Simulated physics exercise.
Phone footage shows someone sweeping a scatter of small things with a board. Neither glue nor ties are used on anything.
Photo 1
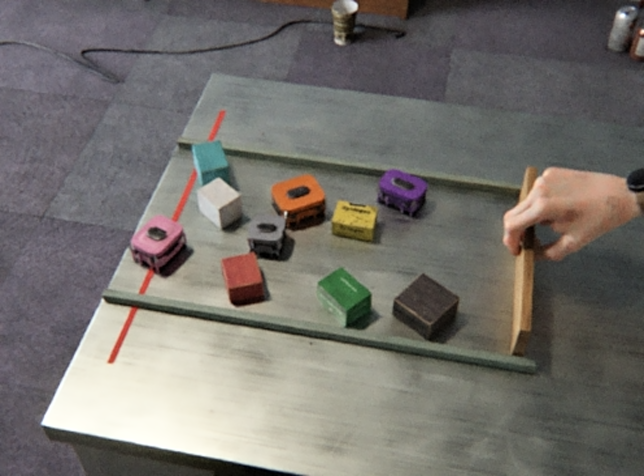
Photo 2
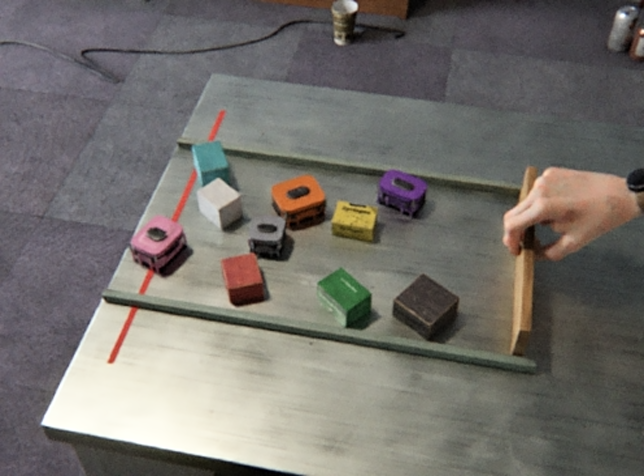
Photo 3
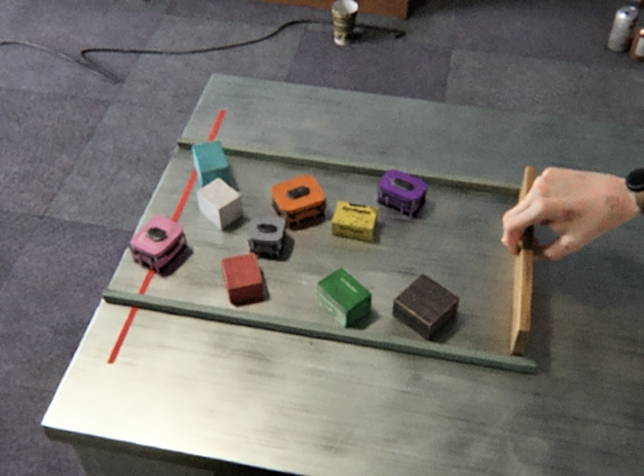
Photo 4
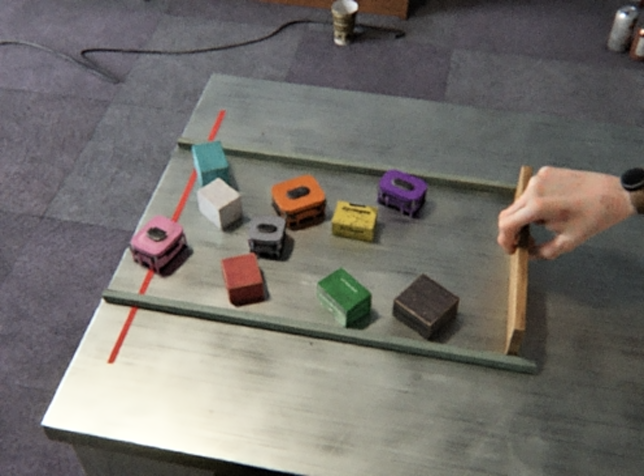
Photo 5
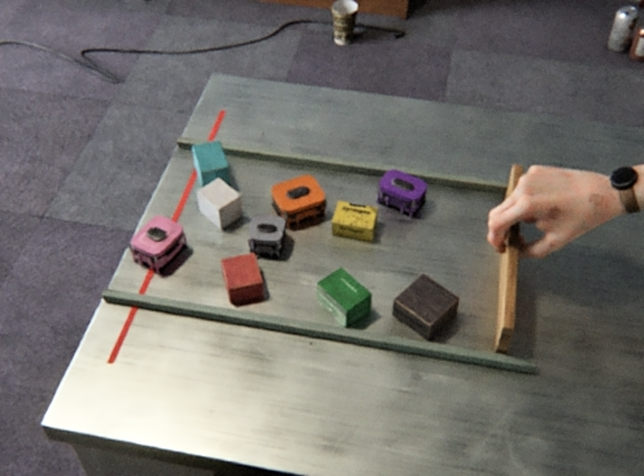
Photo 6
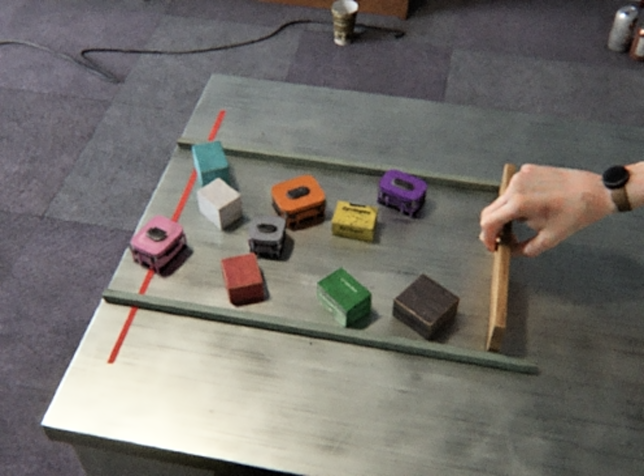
A hand slides a wooden board slightly left toward scattered small cases and blocks.
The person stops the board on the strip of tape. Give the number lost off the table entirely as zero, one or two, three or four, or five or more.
Lost off the table: Five or more.
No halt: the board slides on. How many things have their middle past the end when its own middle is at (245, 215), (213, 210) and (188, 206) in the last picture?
Respectively 1, 3 and 6.
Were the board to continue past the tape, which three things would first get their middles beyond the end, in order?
The pink case goes first, followed by the red block and then the turquoise block.
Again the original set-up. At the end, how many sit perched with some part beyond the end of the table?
In total, 3 of them.
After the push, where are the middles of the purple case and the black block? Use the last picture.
Final pixels, roughly: (174, 160) for the first, (124, 268) for the other.
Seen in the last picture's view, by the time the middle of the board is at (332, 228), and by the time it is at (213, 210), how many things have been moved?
I get 6 at the one place and 10 at the other.
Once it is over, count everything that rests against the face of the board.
Count recorded: 4.
Soon after, none off yet; pink case at rest near (159, 244); turquoise block at rest near (212, 167); white block at rest near (220, 204).
In the end, the number that fall off is five or more; gone, green box, orange case, red block, white block, turquoise block and pink case.
